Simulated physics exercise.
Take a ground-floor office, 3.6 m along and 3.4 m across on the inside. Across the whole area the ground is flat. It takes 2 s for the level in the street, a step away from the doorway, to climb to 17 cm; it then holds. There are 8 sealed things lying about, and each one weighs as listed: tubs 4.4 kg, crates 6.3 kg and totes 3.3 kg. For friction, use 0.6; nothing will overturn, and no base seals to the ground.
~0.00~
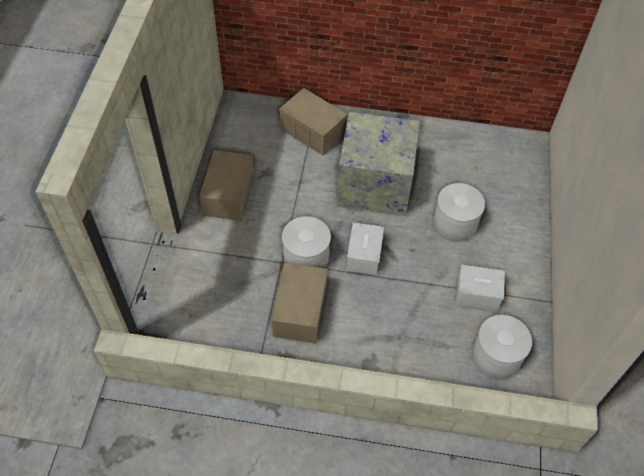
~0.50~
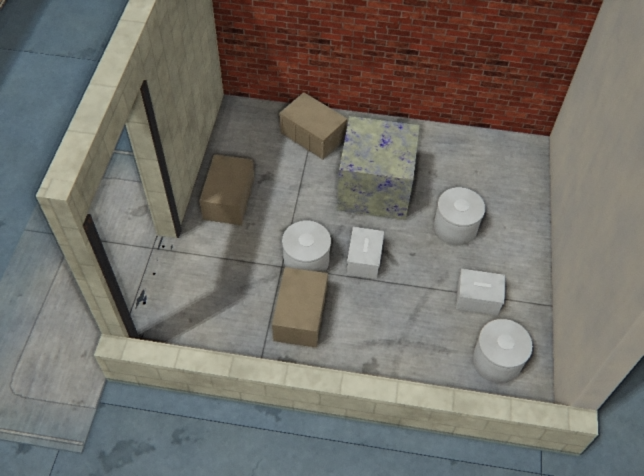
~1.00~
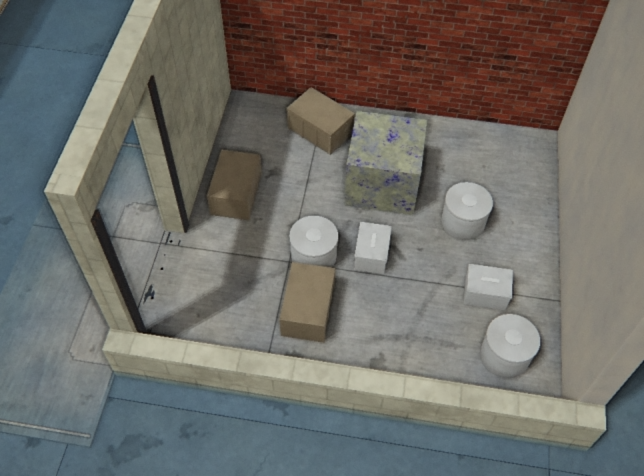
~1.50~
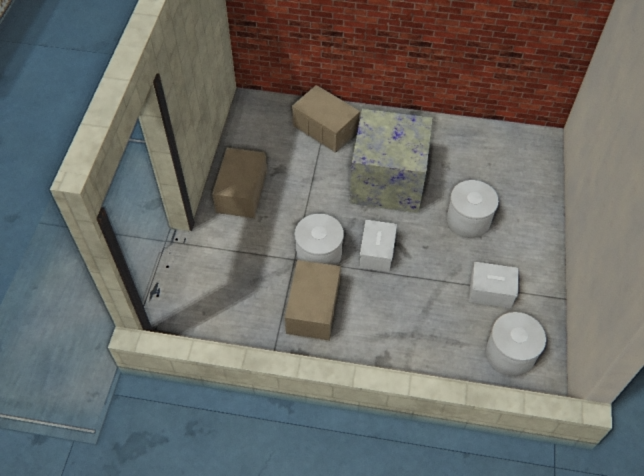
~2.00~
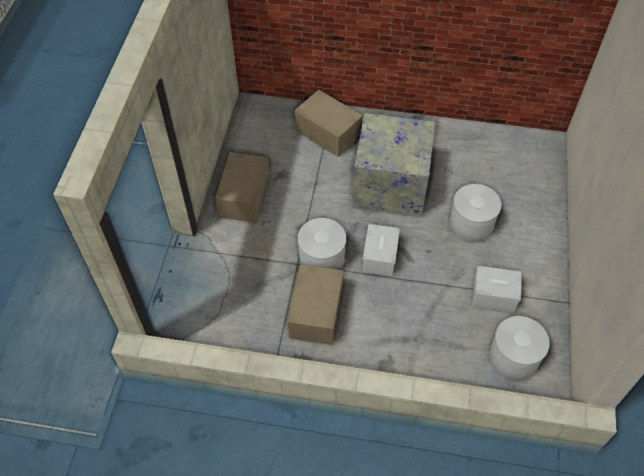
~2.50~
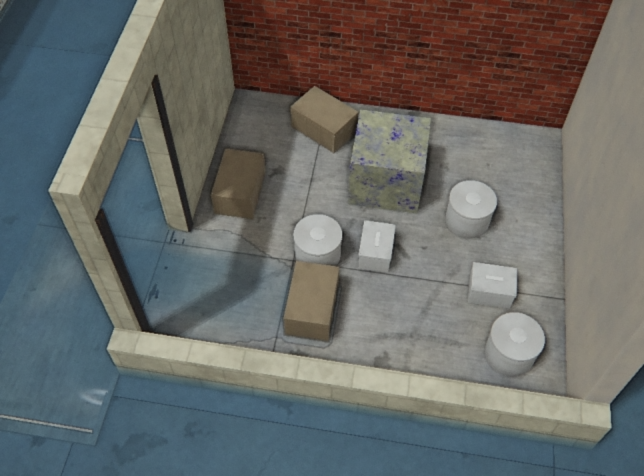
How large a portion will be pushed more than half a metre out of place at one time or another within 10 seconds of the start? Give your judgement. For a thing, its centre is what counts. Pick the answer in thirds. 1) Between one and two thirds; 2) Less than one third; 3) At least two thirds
Answer: 3.
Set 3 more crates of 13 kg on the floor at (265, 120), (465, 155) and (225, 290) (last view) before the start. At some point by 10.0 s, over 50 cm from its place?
In turn: Within the mark, beyond the mark, beyond the mark.
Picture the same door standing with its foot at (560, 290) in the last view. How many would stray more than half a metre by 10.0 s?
In that case 7 of them.
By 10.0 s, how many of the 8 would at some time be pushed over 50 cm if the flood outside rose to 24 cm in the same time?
With that change, 8 of them.
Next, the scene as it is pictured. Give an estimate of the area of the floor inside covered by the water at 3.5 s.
Near 4.5 m2 in all.
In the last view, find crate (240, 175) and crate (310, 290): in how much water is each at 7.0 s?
Depths: Near 1 cm, then near 10 cm.
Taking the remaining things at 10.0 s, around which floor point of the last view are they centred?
Mean position approx. (423, 164).
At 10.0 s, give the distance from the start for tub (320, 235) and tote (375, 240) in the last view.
One is off by 200 cm, the other by 200 cm, in the order asked.
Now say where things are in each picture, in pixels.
A tub at (306, 236) rests on the ground; a crate at (226, 175) rests on the ground; water covers 0.0 m2; 0 of 8 have shifted, in the first picture.
A tub at (306, 240), on the bottom; a crate at (227, 180), on the bottom; 0.0 m2 under water; 0 of 8 have shifted, in the second picture.
A tub at (314, 235) rests on the ground; a crate at (234, 175), on the bottom; water covers 0.0 m2; 0 of 8 have shifted, in the third picture.
A tub at (319, 233) rests on the ground; a crate at (239, 173), on the bottom; 0.0 m2 under water; 0 of 8 have shifted, in the fourth picture.
A tub at (322, 238), on the bottom; a crate at (242, 177), on the bottom; water covers 0.4 m2; 0 of 8 have shifted, in the fifth picture.
A tub at (318, 234), on the bottom; a crate at (238, 174), on the bottom; water covers 1.2 m2; 0 of 8 have shifted, in the sixth picture.
After 3.5 s 1 of 8 are over 50 cm from their spots; 0 afloat.
After 4.5 s 3 of 8 are over 50 cm from their spots; 4 afloat.
After 7.0 s 6 of 8 are over 50 cm from their spots; 6 afloat.
After 10.0 s 7 of 8 are over 50 cm from their spots, and 7 have been at some point; 8 afloat.
